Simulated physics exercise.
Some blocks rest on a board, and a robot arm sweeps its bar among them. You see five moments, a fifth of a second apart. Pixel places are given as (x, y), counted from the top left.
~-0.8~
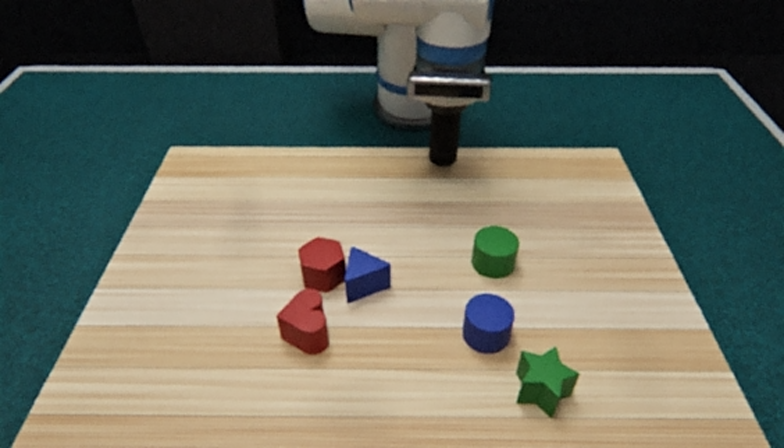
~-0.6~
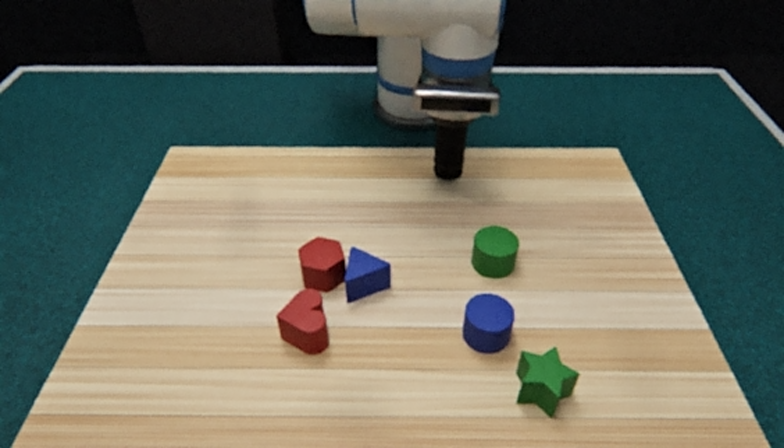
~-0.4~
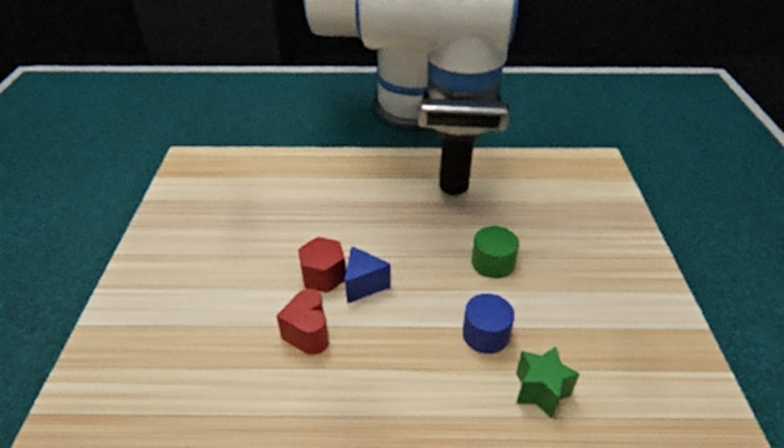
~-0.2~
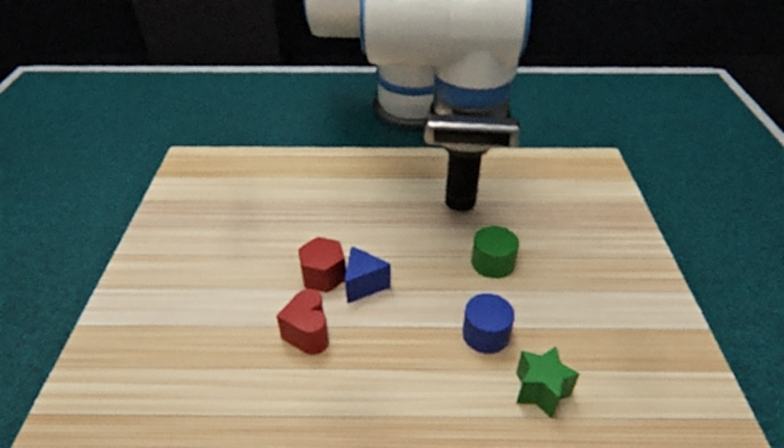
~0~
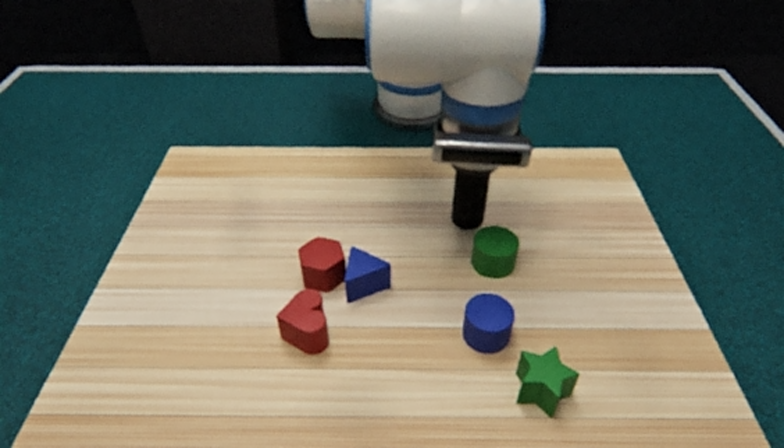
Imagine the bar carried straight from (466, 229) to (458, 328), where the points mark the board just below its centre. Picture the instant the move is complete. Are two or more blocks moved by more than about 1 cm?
Final answer: Yes.
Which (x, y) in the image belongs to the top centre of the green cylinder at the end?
At pixel (507, 256).
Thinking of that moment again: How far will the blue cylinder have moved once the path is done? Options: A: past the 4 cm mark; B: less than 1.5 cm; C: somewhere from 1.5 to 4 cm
Answer: C.
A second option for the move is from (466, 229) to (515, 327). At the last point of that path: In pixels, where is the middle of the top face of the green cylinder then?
At pixel (566, 304).
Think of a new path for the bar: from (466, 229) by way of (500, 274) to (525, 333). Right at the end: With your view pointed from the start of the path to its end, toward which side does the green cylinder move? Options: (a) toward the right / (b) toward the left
I'll go with b - toward the left.
On the path given first. One third of the way, bar at (465, 251); green cylinder at (504, 251).
Two thirds of the way, bar at (462, 283); green cylinder at (507, 256).
At the end, bar at (459, 319); blue cylinder at (499, 328); green cylinder at (507, 256); green star-shaped block in place.
